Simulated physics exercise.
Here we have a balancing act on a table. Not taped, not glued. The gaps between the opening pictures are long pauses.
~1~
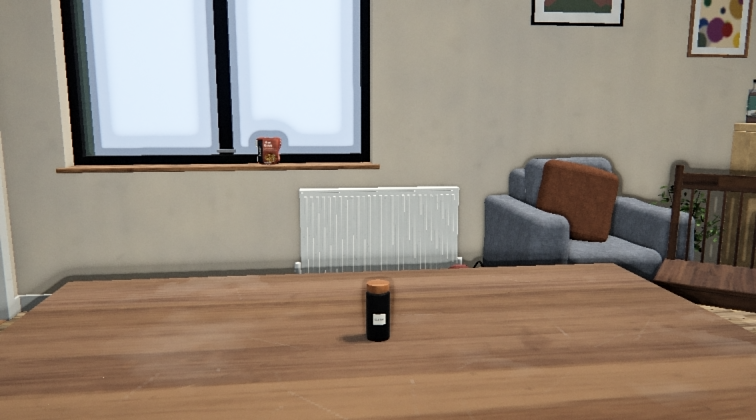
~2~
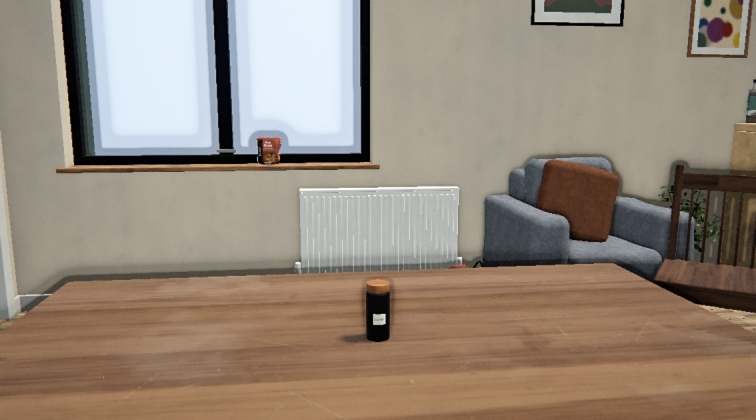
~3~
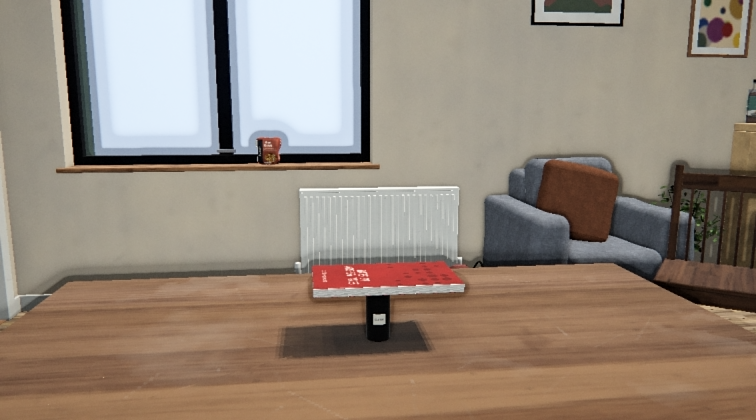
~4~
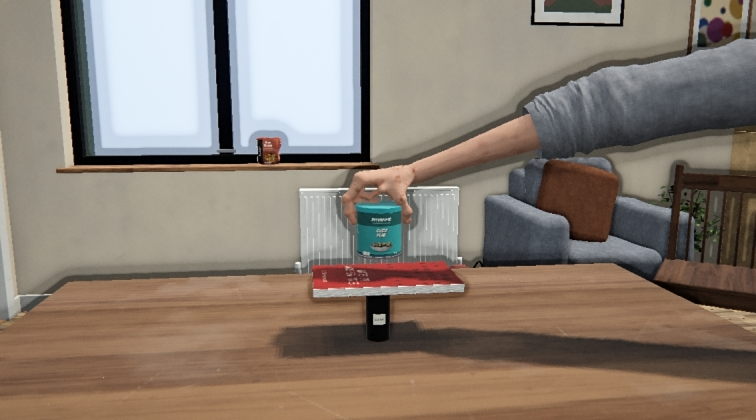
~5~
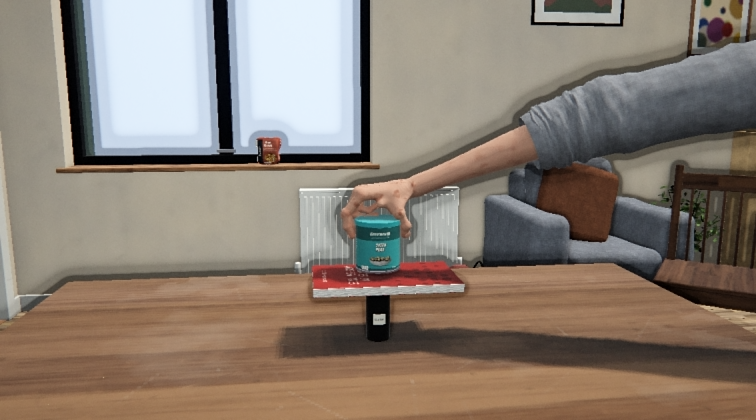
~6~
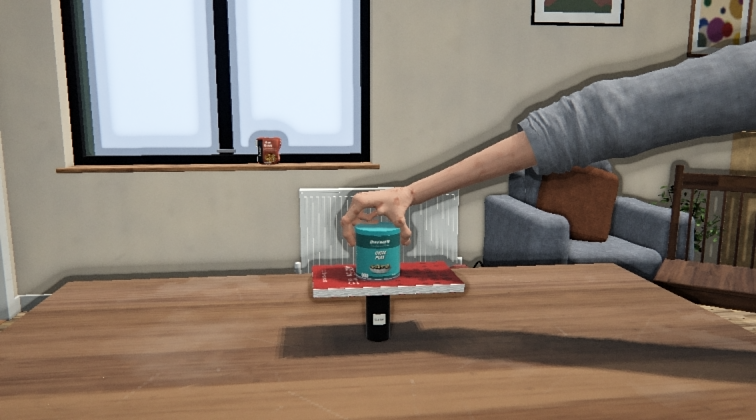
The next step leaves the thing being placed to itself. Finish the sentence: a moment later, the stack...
It stays put.
Then, 0.50 s later than the last frame, all is still.
Then, 1.30 s later than the last frame, turquoise tin resting near (378, 252).
When it is over, all 3 as before. End places, in pixels of the last picture, turquoise tin near (378, 252). The stack keeps its balance.
